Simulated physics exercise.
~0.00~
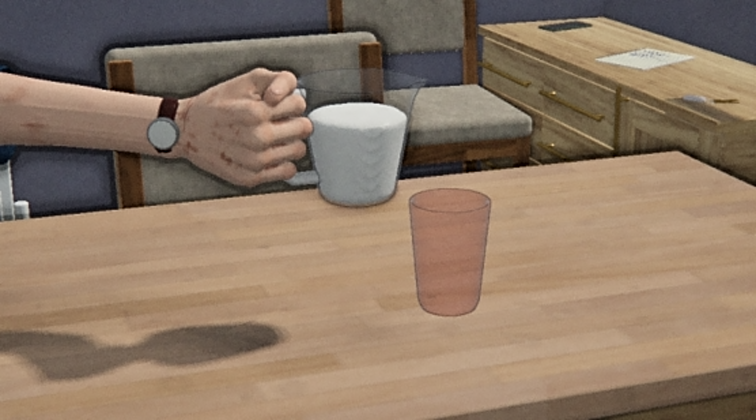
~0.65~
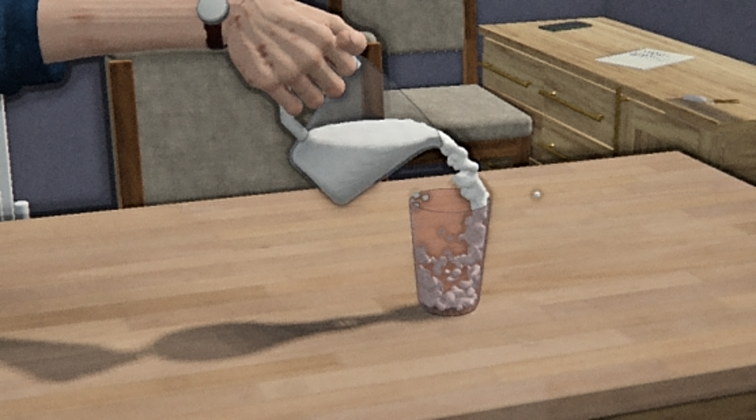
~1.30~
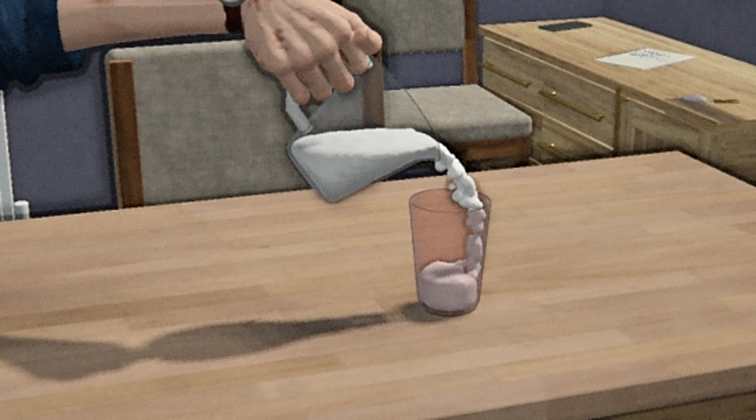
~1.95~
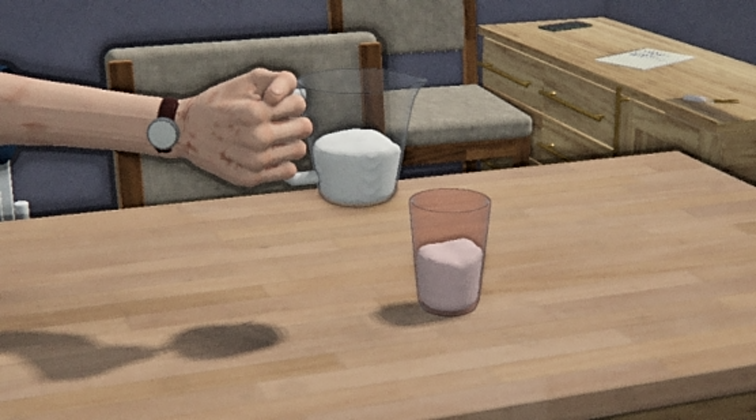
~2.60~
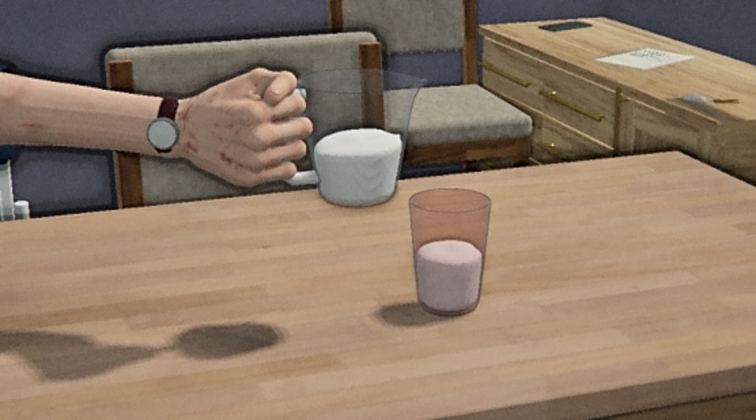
In this clip, a hand wearing a wristwatch tilts a flared jug of milk to the right, pouring into an empty reddish drinking glass on a wooden table, then levels it, leaving the glass partly filled and some milk in the jug.
